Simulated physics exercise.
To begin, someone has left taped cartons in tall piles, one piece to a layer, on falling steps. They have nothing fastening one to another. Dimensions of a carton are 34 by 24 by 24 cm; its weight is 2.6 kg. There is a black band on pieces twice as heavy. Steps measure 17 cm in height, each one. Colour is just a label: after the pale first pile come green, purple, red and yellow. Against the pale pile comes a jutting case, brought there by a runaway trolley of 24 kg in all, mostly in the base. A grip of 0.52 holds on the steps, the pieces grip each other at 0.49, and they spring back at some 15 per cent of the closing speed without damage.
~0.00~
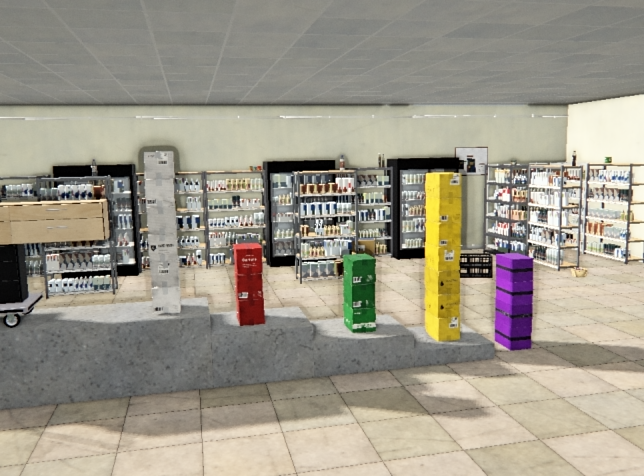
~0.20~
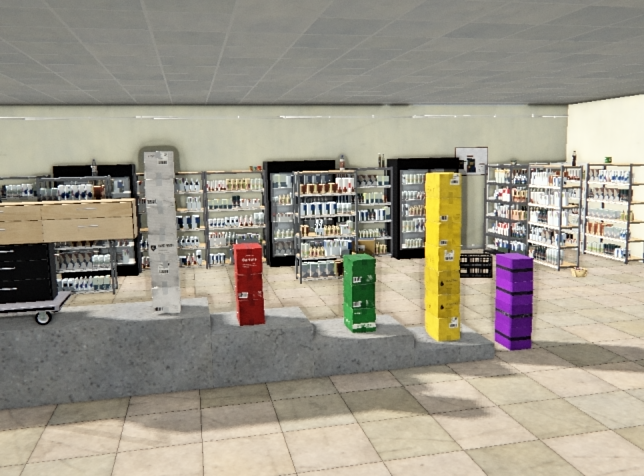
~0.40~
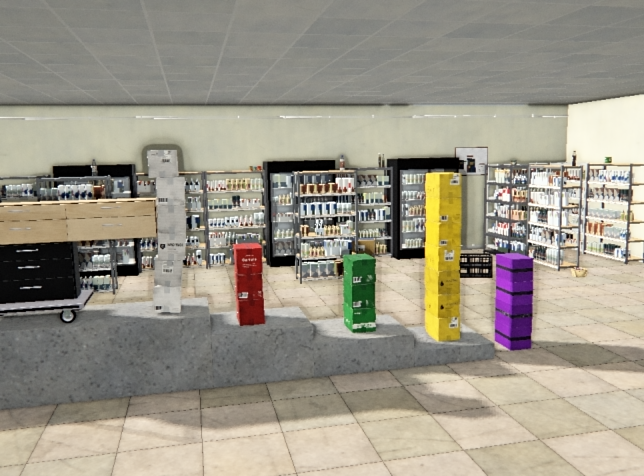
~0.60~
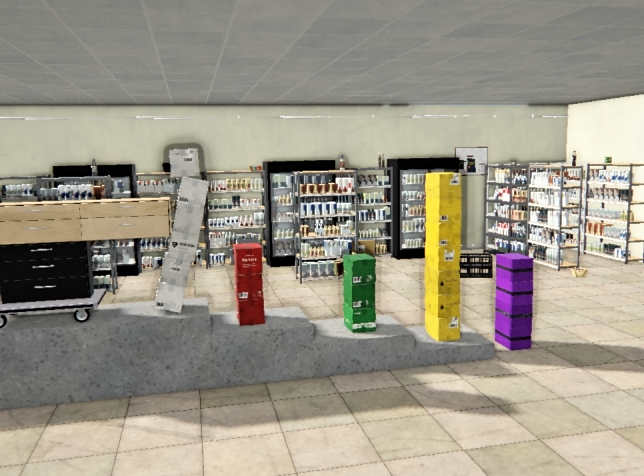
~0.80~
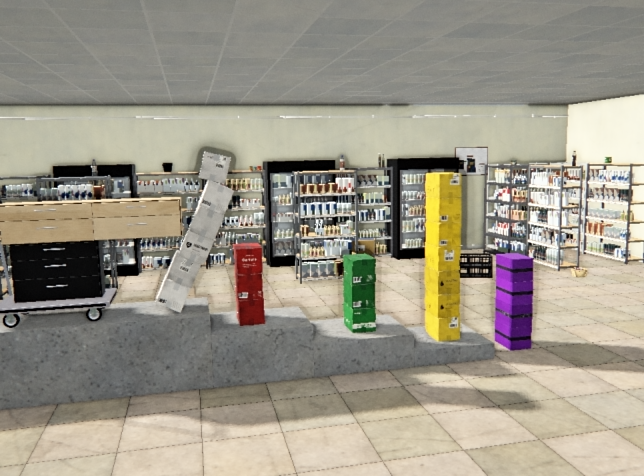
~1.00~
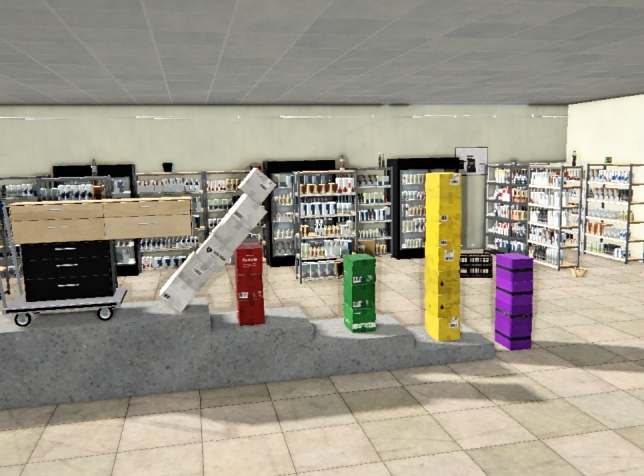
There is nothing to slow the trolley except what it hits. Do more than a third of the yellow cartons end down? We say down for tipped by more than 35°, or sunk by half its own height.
No.
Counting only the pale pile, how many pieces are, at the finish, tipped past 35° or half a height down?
Exactly 6 of the pale pieces.
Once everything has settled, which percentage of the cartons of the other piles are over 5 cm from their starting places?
That makes 30 percent.
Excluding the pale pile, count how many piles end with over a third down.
In total, 2.
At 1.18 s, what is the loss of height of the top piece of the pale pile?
I'd put it at close to 50 cm below where it started.
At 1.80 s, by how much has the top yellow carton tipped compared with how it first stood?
It sits at about 0 degrees.
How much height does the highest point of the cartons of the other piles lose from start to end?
Around 0 centimetres.
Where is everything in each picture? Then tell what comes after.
In the first picture (we follow the side turned to the camera), load (96, 213) 36 cm short; top yellow carton (451, 186); top purple carton (523, 270); no other piece has moved.
Load (126, 212) 11 cm short; top yellow carton (451, 186), in the second picture.
Load (149, 211) 9 cm in; top yellow carton (451, 186); no other piece has moved, in the third picture.
Load (163, 210) 20 cm in; top yellow carton (451, 186); no other piece has moved, in the fourth picture.
Load (174, 210) 30 cm in, top of the pale pile leaning 15°; top yellow carton (451, 186); no other piece has moved, in the fifth picture.
Load (185, 210) 39 cm in, top of the pale pile leaning 42°; top yellow carton (451, 186); top red carton (250, 262); no other piece has moved, in the sixth picture.
Around 1.18 s, 6 of the pale pile down; none of the 7 yellow cartons down (0 of 17 in all colours); top yellow carton unmoved; top red carton tipped 5°.
Around 1.44 s, 6 of the pale pile down; none of the 7 yellow cartons down (0 of 17 in all colours); top yellow carton unmoved; top red carton tipped 21°.
Around 1.80 s, 6 of the pale pile down; none of the 7 yellow cartons down (4 of 17 in all colours); top yellow carton unmoved; top red carton tipped 55°, 35 cm lower.
Finally (3.0 s), 6 of the pale pile down; none of the 7 yellow cartons down (4 of 17 in all colours); top yellow carton unmoved; top red carton on its side. That is 0 per cent. Seen by the last camera, middles, top yellow carton near (444, 185), top red carton near (322, 295).
